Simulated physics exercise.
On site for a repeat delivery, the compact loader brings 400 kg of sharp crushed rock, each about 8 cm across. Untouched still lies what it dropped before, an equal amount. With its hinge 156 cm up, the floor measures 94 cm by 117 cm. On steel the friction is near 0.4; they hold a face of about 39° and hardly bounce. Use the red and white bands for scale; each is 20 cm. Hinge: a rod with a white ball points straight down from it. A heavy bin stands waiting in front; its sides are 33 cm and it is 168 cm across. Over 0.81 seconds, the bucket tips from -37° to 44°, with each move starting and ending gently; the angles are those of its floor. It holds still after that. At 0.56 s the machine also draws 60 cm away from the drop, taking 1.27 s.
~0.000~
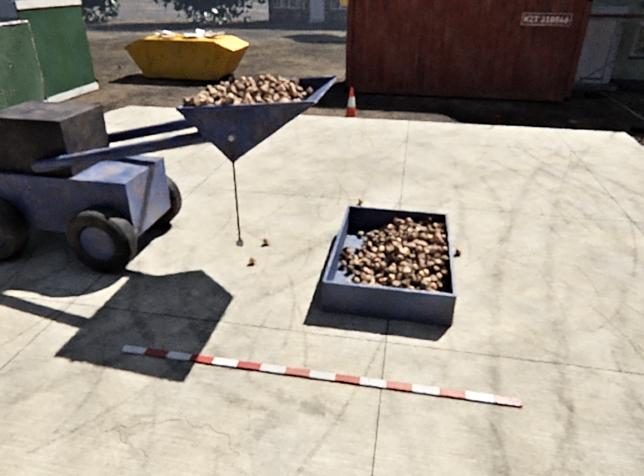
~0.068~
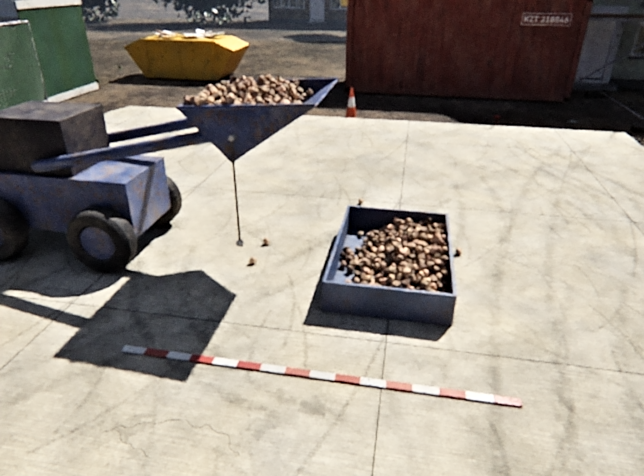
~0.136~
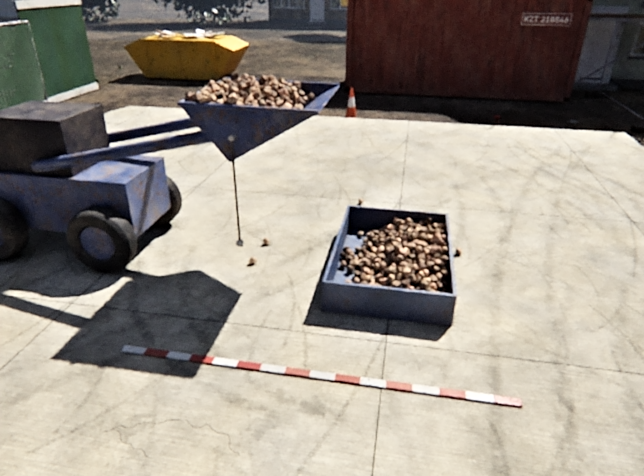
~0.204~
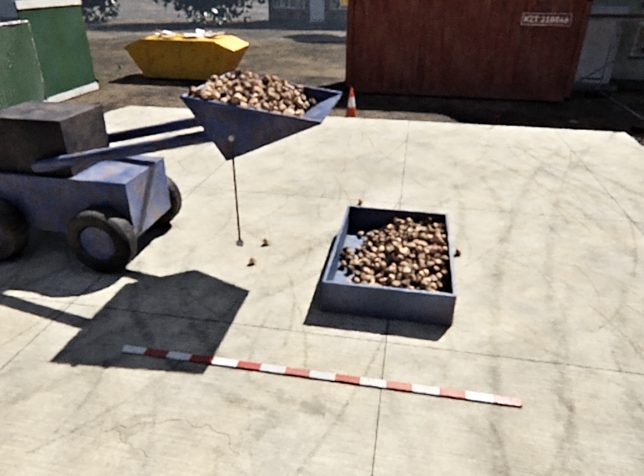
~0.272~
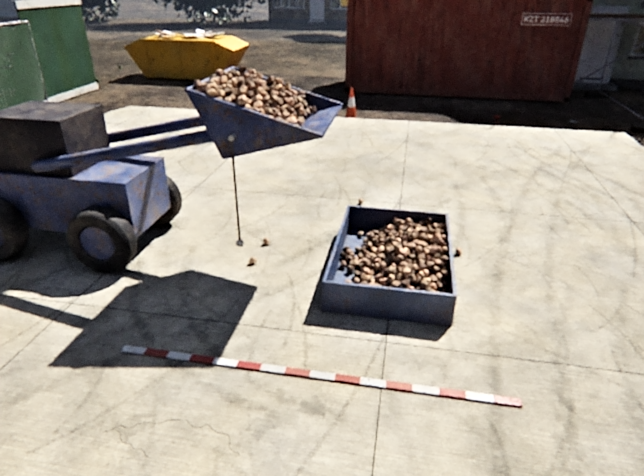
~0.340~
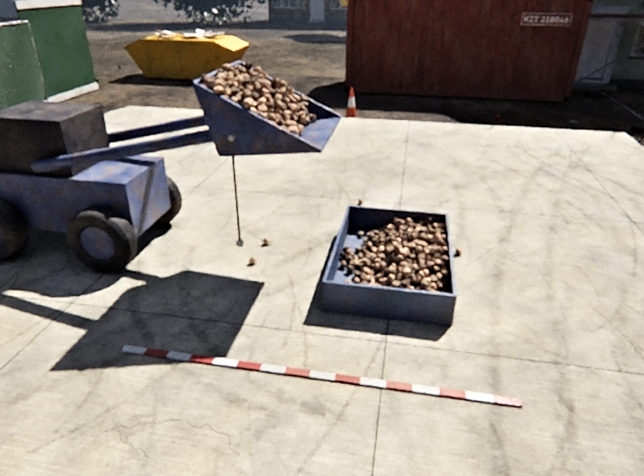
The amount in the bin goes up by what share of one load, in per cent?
It goes up by about 5 per cent of one load.
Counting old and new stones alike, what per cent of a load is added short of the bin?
Roughly 95 per cent of a load.
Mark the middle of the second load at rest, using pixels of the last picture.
The centre sits about (313, 254).
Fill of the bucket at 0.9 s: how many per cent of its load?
It holds some 65 per cent.
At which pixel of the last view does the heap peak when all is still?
Peak pixel: Approx. (330, 235).
After 0.6 s the floor is at 32°; in per cent of one load, 100 in the bucket, 100 in the bin; the foremost stones are at (445, 258).
After 0.9 s the floor is at 44°; in per cent of one load, 67 in the bucket, 33 short of the bin, 100 in the bin; the foremost stones are at (445, 258).
After 2.3 s the floor is at 44°; in per cent of one load, 0 in the bucket, 95 short of the bin, 105 in the bin, 1 beside or beyond the bin; the foremost stones are at (445, 258).
After 5.0 s the floor is at 44°; in per cent of one load, 0 in the bucket, 95 short of the bin, 105 in the bin, 1 beside or beyond the bin; the foremost stones are at (445, 258). Net gain in the bin, 5.
